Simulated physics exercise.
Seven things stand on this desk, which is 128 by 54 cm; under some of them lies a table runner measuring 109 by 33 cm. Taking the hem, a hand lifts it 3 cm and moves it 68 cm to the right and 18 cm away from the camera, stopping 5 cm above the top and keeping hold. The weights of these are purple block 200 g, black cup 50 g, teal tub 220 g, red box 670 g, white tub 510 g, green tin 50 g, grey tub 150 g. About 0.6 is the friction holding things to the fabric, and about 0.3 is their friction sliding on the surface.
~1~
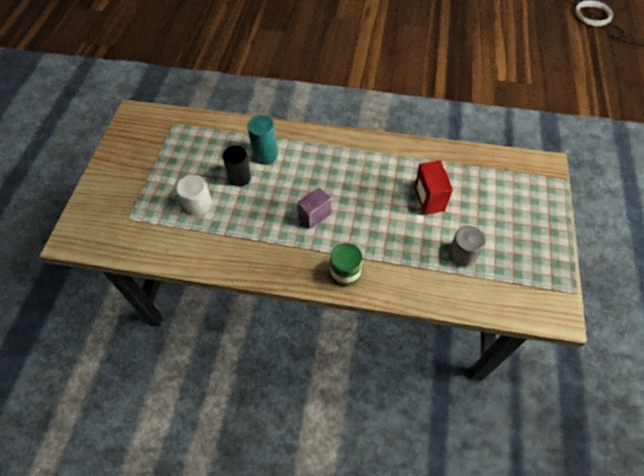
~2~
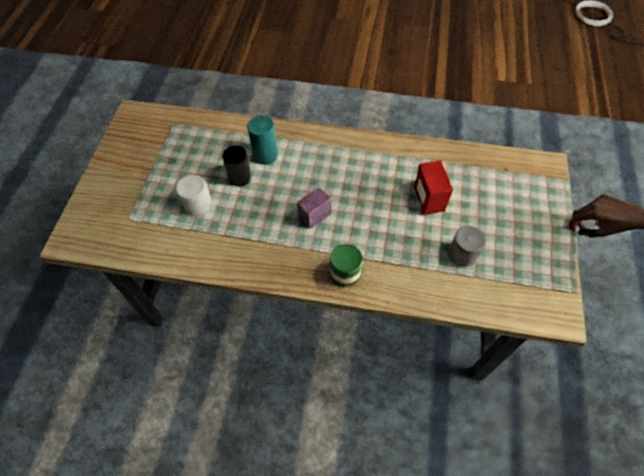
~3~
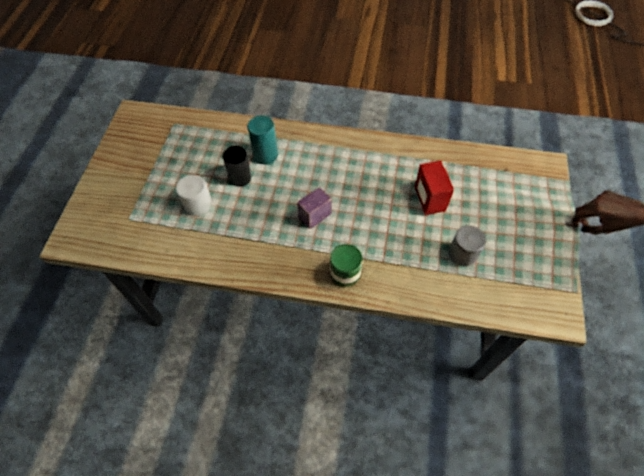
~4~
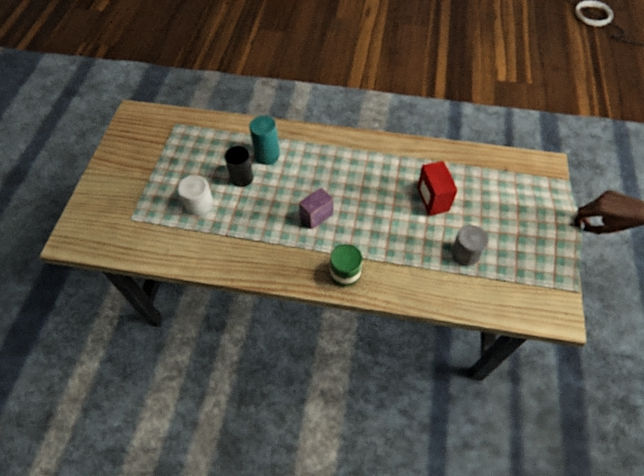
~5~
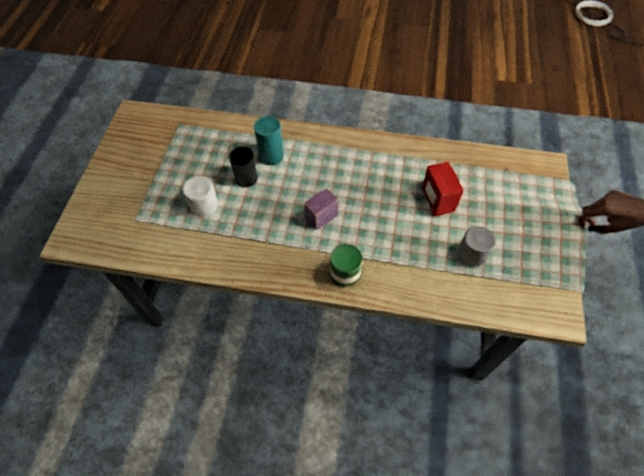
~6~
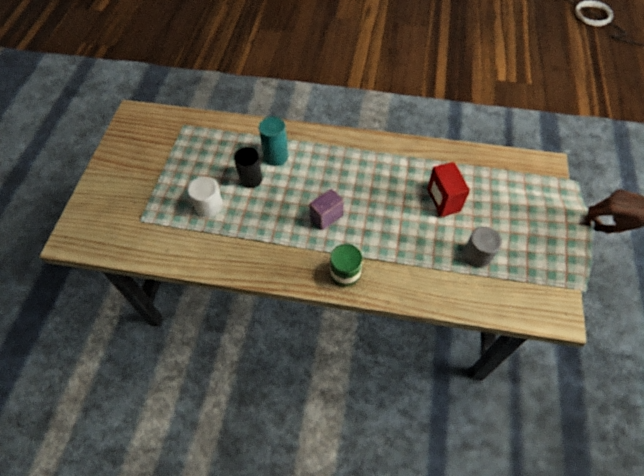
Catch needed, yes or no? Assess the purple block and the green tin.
Catch needed: Purple block yes; green tin no.
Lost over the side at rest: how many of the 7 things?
That works out to 6 of them.
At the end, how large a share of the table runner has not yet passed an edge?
About 0 per cent.
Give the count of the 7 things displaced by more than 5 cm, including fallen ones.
Total: 6.
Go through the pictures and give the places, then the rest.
Shows, purple block (314, 200); green tin (347, 257); table runner corners (129, 220) (174, 124) (568, 180) (577, 294), in the first picture.
Shows, table runner corners (129, 220) (174, 124); grip (575, 230), in the second picture.
Shows, table runner corners (129, 220) (174, 124); grip (578, 227), in the third picture.
Shows, grey tub (474, 237); black cup (237, 155); teal tub (263, 125); table runner corners (131, 220) (176, 124); grip (581, 227), in the fourth picture.
Shows, grey tub (480, 239); black cup (241, 156); purple block (321, 201); table runner corners (136, 221) (180, 125); grip (585, 226), in the fifth picture.
Shows, purple block (327, 201); green tin (346, 258); table runner corners (140, 221) (184, 125) (578, 183) (586, 291); grip (591, 226), in the sixth picture.
Next, 85 % of the table runner is still over the top; purple block 20 cm off its start, grey tub 22 cm off its start, red box 21 cm off its start.
Then, 60 % of the table runner is still over the top; purple block 44 cm off its start, grey tub over the edge, red box 46 cm off its start.
After that, 20 % of the table runner is still over the top; purple block over the edge, red box over the edge, teal tub 90 cm off its start at (609, 181).
Later, 0 % of the table runner is still over the top; purple block over the edge, teal tub over the edge, white tub over the edge.
At the end, 0 % of the table runner is still over the top; purple block over the edge, green tin 0 cm off its start at (346, 258), teal tub over the edge, white tub over the edge.
